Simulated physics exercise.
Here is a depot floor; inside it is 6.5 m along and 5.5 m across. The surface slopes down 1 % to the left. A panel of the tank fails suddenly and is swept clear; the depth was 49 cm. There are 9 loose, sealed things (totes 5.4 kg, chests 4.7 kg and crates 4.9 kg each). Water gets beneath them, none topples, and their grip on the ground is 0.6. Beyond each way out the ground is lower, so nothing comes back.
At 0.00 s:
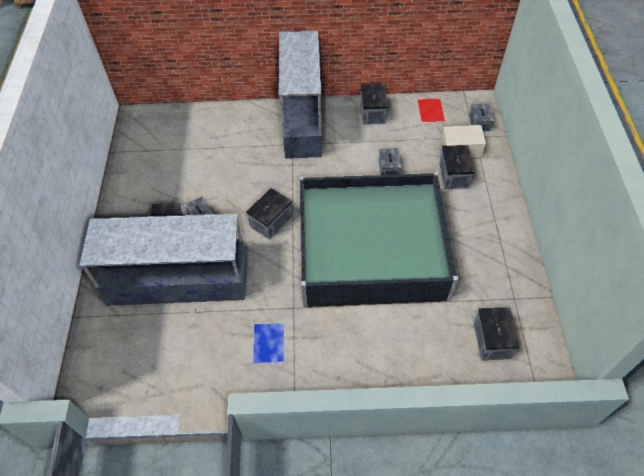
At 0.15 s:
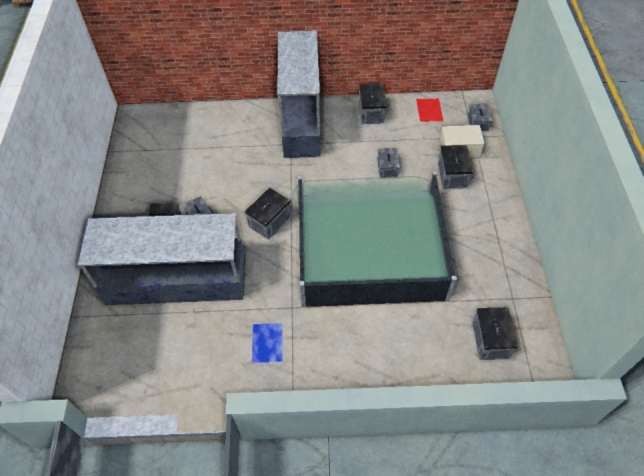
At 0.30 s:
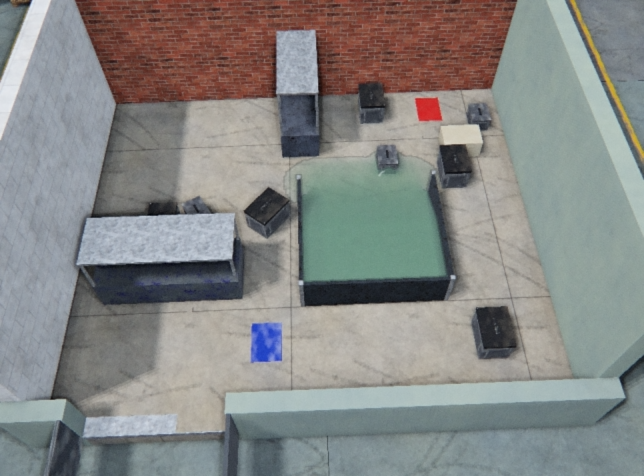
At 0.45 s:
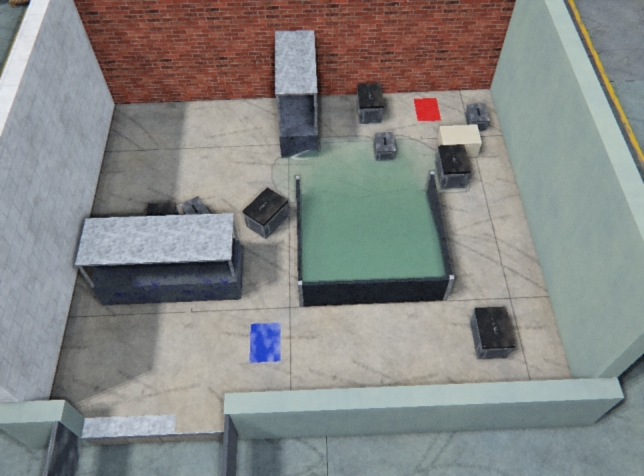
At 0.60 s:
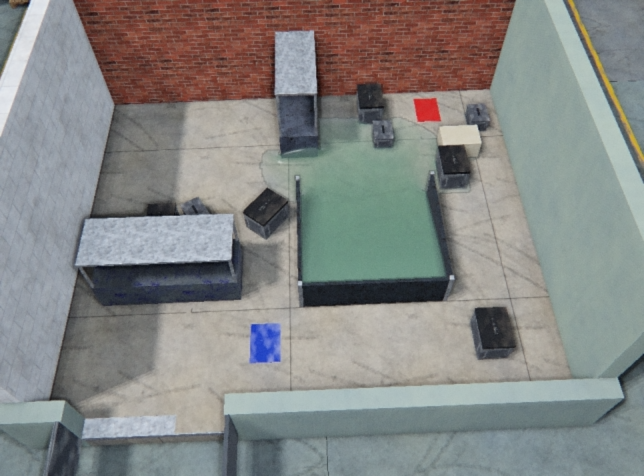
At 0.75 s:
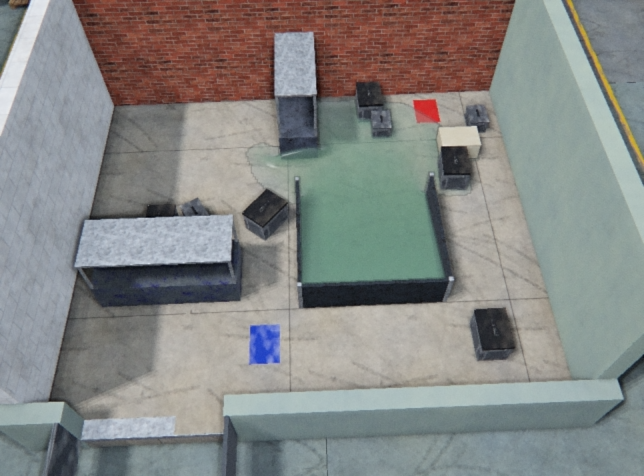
On a depot floor with a brick wall at the back, the far side of a green water tank disappeared and water spread out behind it, pushing a small box back toward a larger dark one.
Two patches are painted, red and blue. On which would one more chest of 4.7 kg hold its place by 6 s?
On the blue patch.
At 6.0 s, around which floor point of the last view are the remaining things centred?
Around (375, 292).
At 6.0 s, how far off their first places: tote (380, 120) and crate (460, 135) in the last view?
In turn: 300 cm, 300 cm.
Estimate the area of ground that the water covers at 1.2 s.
About 10.5 m2.
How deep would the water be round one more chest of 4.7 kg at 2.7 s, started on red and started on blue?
In turn 27 and 0 cm.
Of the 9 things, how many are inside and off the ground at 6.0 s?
I count 6.
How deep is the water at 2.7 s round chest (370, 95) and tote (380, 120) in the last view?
Roughly 19 and 26 cm.
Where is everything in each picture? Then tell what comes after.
The first frame shows a tote at (390, 158) rests on the ground; a chest at (374, 95), on the bottom; the red patch at (431, 110); the blue patch at (269, 343); water covers 3.2 m2; 0 of 9 have shifted.
The second frame shows a tote at (389, 158) rests on the ground; a chest at (373, 95) rests on the ground; the red patch at (430, 110); the blue patch at (267, 343); water covers 4.1 m2; 0 of 9 have shifted.
The third frame shows a tote at (387, 154), on the bottom, 6 cm from its start; a chest at (372, 94) rests on the ground; the red patch at (428, 109); the blue patch at (266, 342); 5.0 m2 under water; 1 of 9 have shifted.
The fourth frame shows a tote at (385, 142) rests on the ground, 31 cm from its start; a chest at (371, 95), on the bottom; the red patch at (427, 110); the blue patch at (265, 342); 6.1 m2 under water; 1 of 9 have shifted.
The fifth frame shows a tote at (383, 130), on the bottom, 58 cm from its start; a chest at (371, 95), on the bottom; the red patch at (427, 110); the blue patch at (265, 343); water covers 7.1 m2; 1 of 9 have shifted.
The sixth frame shows a tote at (382, 119) rests on the ground, 84 cm from its start; a chest at (370, 93) rests on the ground, 7 cm from its start; the red patch at (426, 111); the blue patch at (265, 344); 8.0 m2 under water; 2 of 9 have shifted.
After 1.2 s on red it would be 19 cm off in 5 cm of water; on blue it would be 0 cm off in 0 cm of water.
After 2.7 s on red it would be 96 cm off in 27 cm of water; on blue it would be 0 cm off in 0 cm of water.
After 4.2 s on red it would be 106 cm off in 17 cm of water; on blue it would be 0 cm off in 0 cm of water.
After 6.0 s on red it would be 206 cm off in 8 cm of water; on blue it would be 0 cm off in 0 cm of water.
